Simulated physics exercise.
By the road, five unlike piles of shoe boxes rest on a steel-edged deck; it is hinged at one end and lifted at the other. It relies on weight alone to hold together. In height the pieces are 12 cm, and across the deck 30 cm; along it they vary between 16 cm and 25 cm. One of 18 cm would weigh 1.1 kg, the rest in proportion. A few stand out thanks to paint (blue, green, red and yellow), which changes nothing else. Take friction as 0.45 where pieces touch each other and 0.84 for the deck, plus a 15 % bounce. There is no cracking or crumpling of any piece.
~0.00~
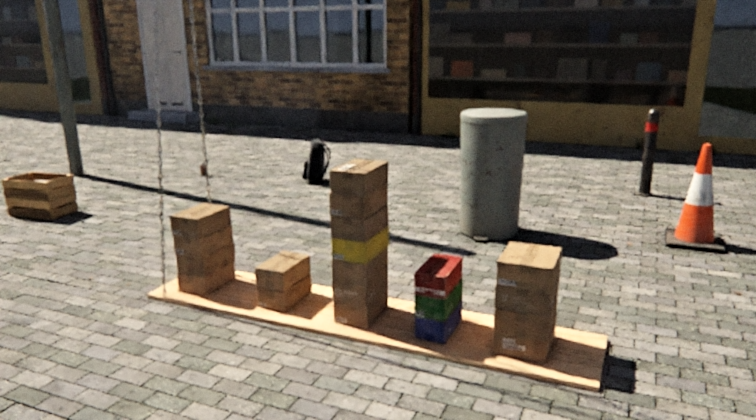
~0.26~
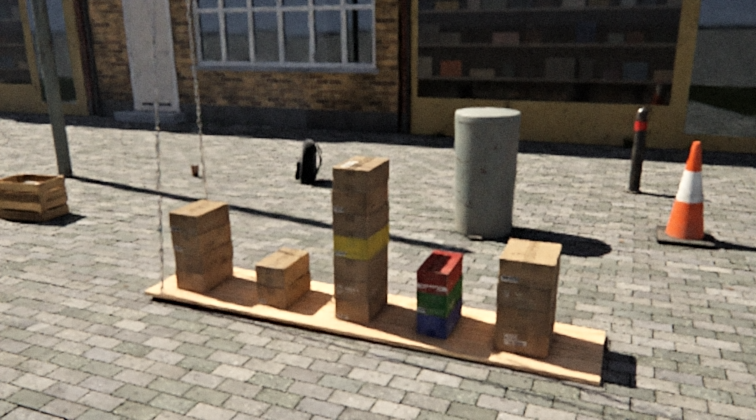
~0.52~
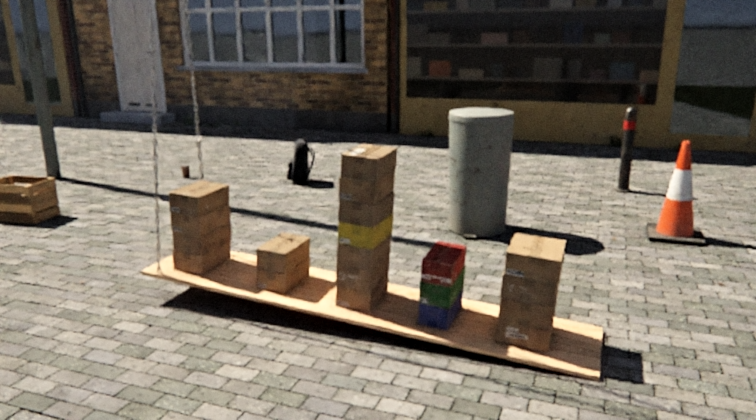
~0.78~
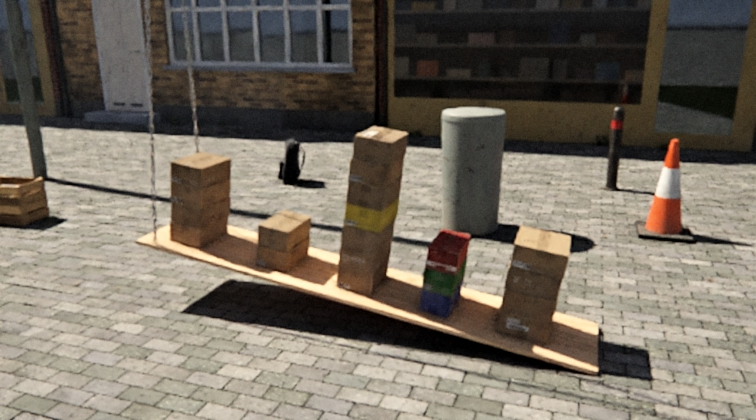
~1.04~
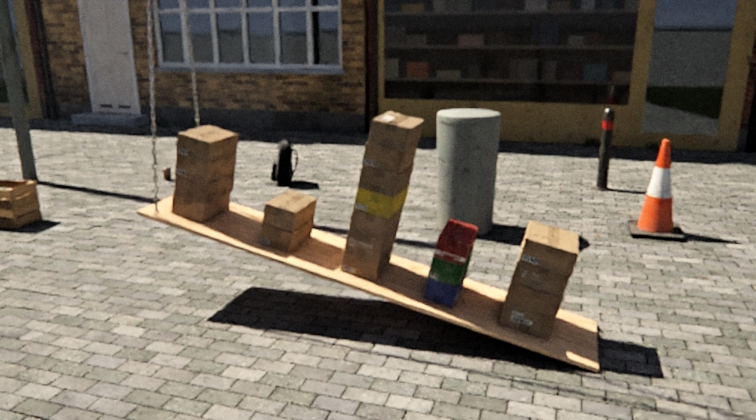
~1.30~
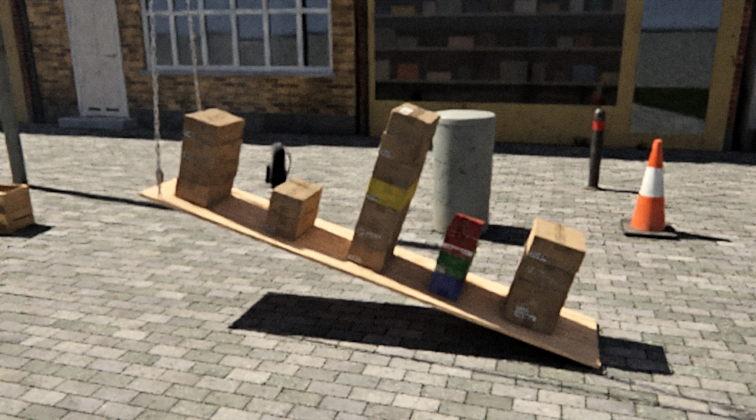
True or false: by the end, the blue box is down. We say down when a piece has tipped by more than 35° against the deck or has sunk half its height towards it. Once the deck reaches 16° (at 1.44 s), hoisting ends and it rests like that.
False; the blue box holds its place.
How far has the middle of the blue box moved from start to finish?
About 22 cm.
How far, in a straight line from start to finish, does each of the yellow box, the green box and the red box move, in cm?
Here yellow ends up 60 centimetres away, green 30 centimetres and red 45 centimetres.
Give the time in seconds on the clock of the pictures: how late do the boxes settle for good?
Around 3.5 s.
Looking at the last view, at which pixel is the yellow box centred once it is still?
Its centre finishes around pixel (473, 257) in the last picture.
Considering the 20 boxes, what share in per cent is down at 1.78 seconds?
It's 35 percent at that point.
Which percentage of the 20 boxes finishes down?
About 60 per cent.
After 1.78 s, slope 16°; 7 of the 20 boxes down; blue box unmoved; yellow box leaning 37°.
After 2.26 s, slope 16°; 10 of the 20 boxes down; blue box shifted 14 mm; yellow box leaning 35°, 20 cm lower.
At rest (3.6 s), slope 16°; 12 of the 20 boxes down; blue box shifted 16 mm; green box leaning 32°, 8 cm lower; yellow box leaning 32°, 21 cm lower. As the last picture would show them, middles, blue box near (454, 275), green box near (493, 283).
